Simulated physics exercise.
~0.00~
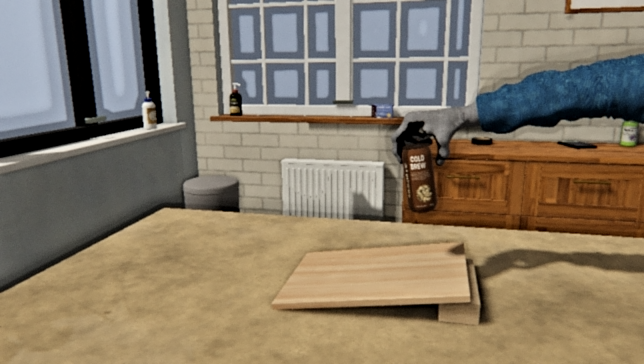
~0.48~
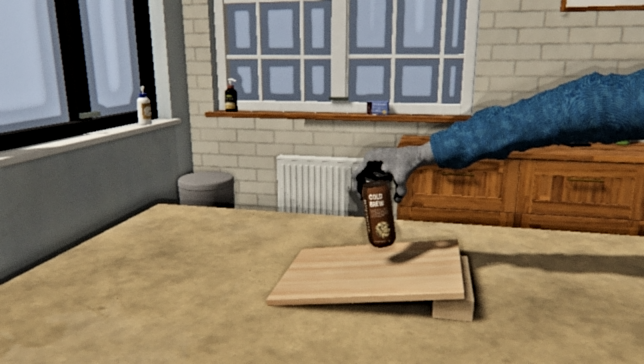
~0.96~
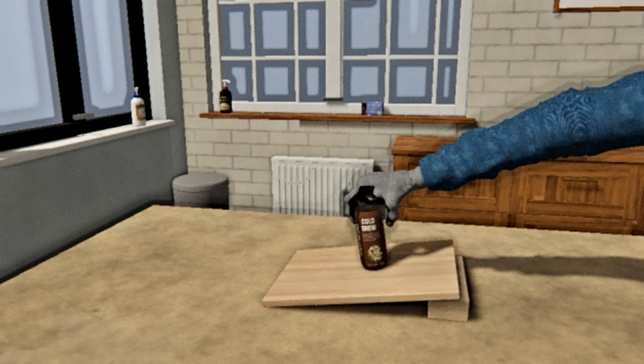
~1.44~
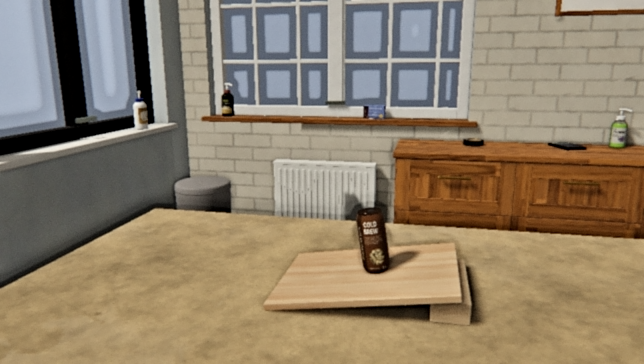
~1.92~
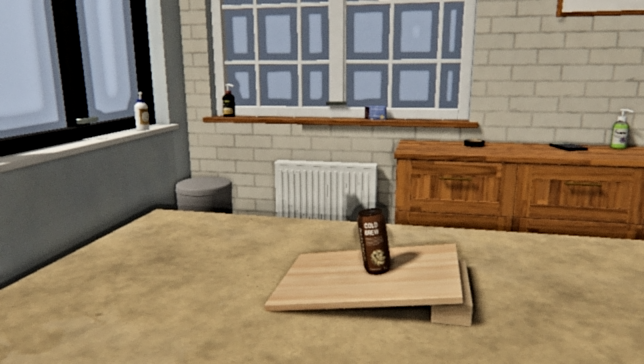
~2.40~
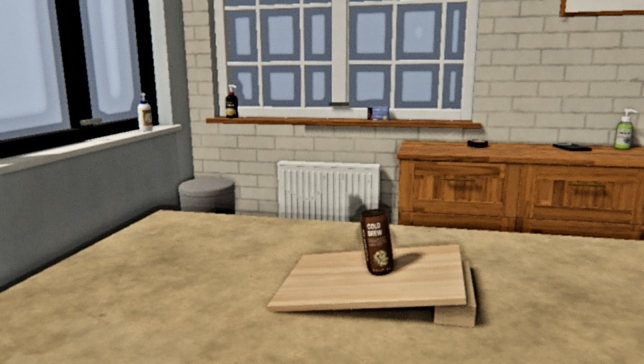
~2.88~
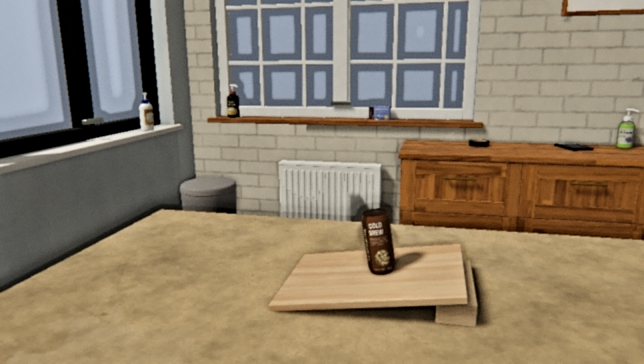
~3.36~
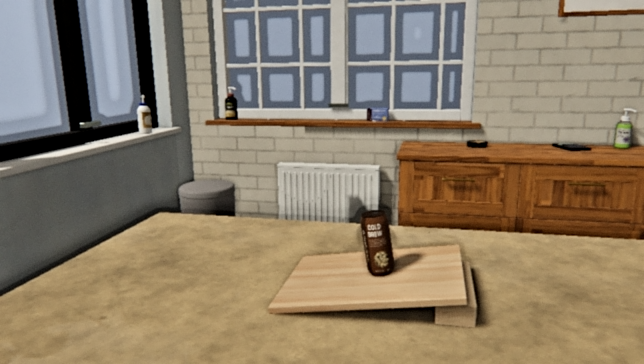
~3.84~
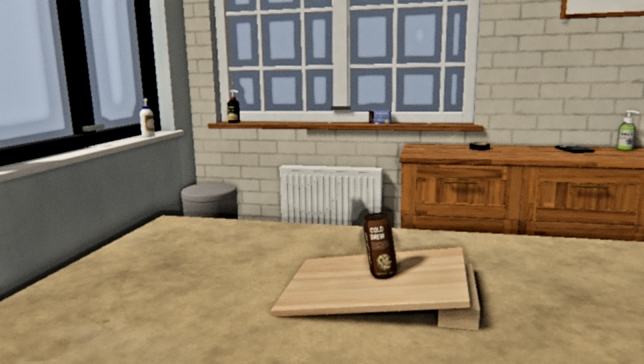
On a sloping board, a gloved hand sets down a brown can, which stays put.
